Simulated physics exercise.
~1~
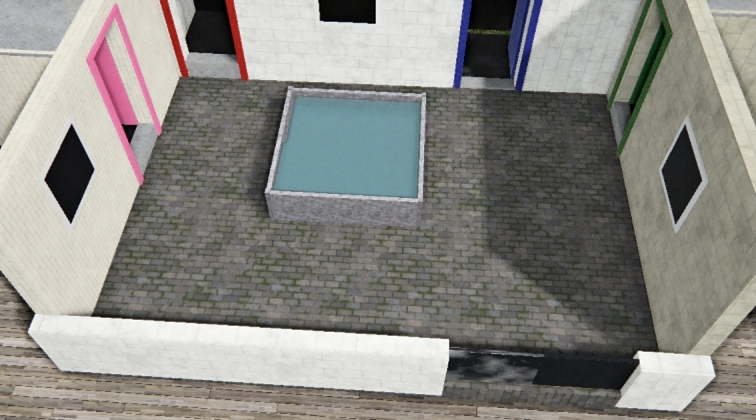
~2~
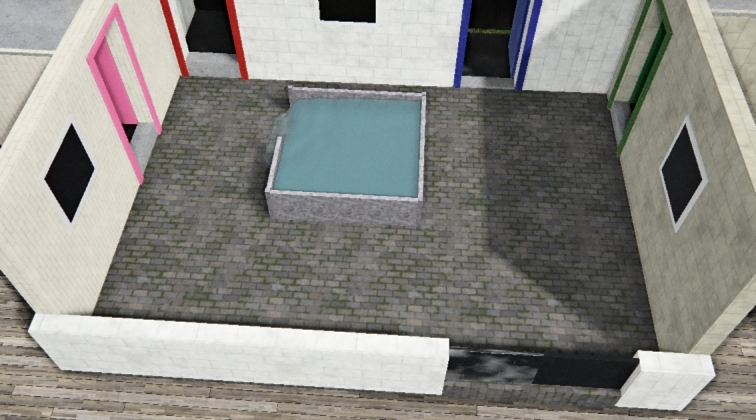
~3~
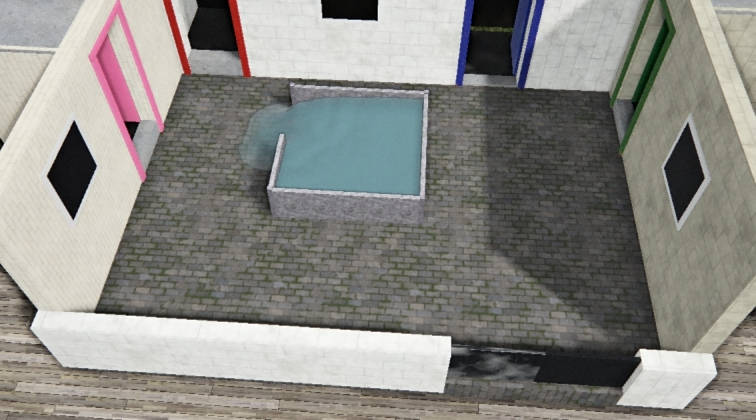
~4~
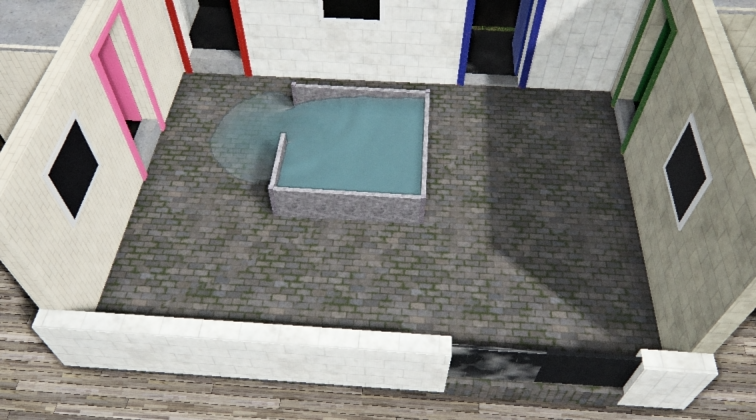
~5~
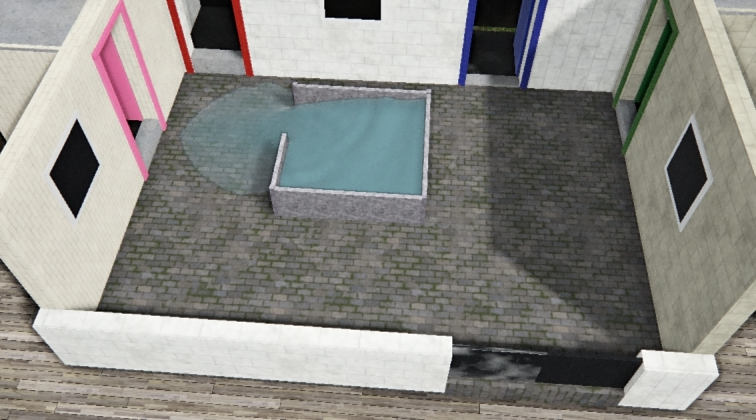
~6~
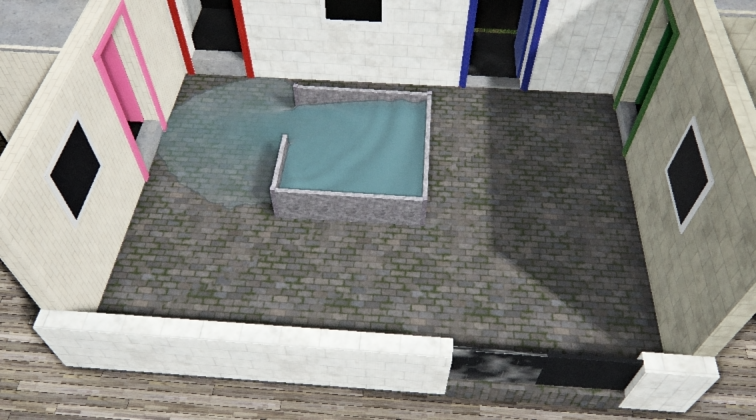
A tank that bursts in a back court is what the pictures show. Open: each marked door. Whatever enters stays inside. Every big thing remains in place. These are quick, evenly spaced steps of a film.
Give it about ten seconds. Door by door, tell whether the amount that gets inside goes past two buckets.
One by one: The pink door stays at or under the cap there; the blue door stays at or under the cap there; the red door stays at or under the cap there; the green door stays at or under the cap there.
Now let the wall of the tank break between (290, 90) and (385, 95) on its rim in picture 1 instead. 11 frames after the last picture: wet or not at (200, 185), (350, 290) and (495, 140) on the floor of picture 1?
Point by point: Untouched, untouched and swamped.
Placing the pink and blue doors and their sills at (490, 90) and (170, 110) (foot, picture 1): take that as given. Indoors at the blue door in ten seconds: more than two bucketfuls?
So then the blue door tops it.
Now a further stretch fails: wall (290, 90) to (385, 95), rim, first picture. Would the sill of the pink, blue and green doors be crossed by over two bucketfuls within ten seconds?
One by one: The pink door is under; the blue door keeps below it; the green door stays under.
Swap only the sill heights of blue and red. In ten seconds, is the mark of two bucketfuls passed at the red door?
I'd say the red door tops the limit this time.
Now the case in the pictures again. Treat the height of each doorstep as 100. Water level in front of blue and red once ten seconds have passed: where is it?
About 70 %, then 30 %.
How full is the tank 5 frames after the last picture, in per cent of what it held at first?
Roughly 76 percent.
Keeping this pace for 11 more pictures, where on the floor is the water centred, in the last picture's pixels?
Near pixel (293, 154).
A moment on, water covers 15 % of the floor; the pink door wet at the sill, nothing in, the blue door not reached, the red door wet at the sill, nothing in, the green door not reached.
Next, water covers 20 % of the floor; the pink door wet at the sill, nothing in, the blue door not reached, the red door wet at the sill, nothing in, the green door not reached.
Then, water covers 30 % of the floor; the pink door under two buckets in, the blue door not reached, the red door under two buckets in, the green door not reached.
Later, water covers 60 % of the floor; the pink door under two buckets in, the blue door wet at the sill, nothing in, the red door under two buckets in, the green door not reached.
In the end, water covers 95 % of the floor; the pink door under two buckets in, the blue door wet at the sill, nothing in, the red door under two buckets in, the green door wet at the sill, nothing in.
